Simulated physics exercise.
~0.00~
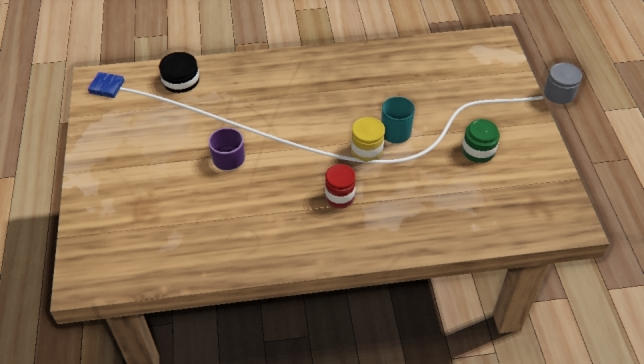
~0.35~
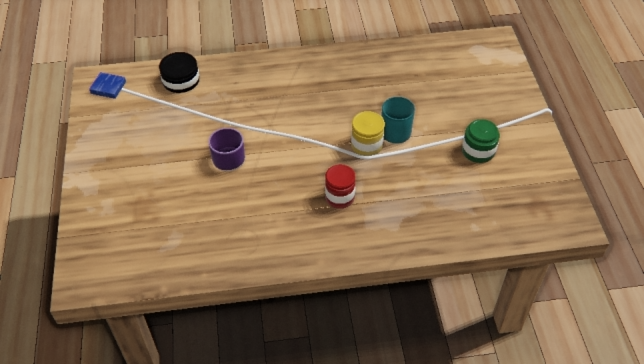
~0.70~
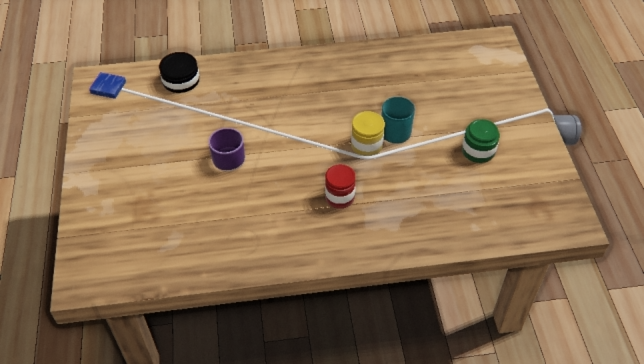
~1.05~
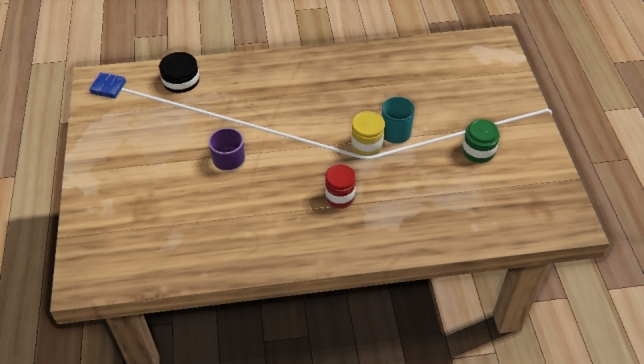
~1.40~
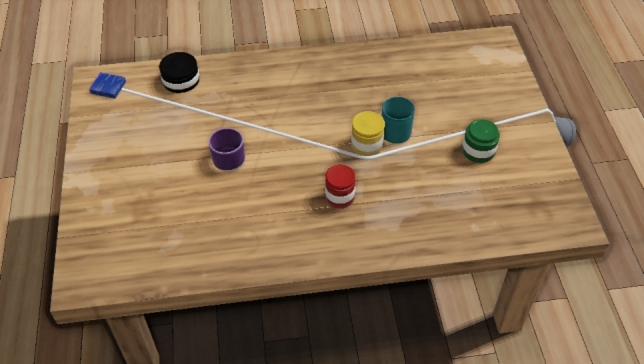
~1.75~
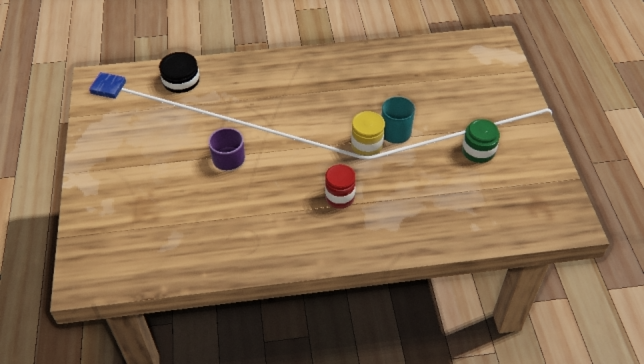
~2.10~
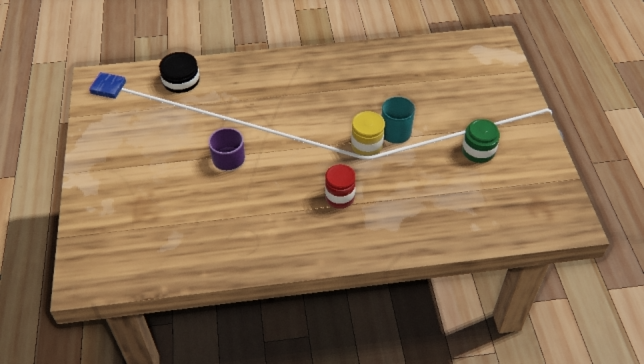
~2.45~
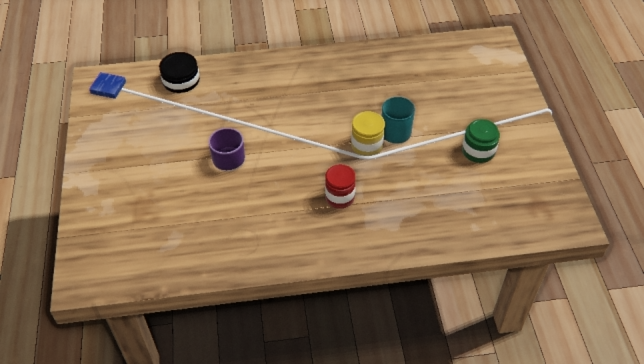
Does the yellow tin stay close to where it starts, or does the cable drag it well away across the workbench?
The yellow tin stays almost exactly where it starts, even with the cable pulled tight beside it.
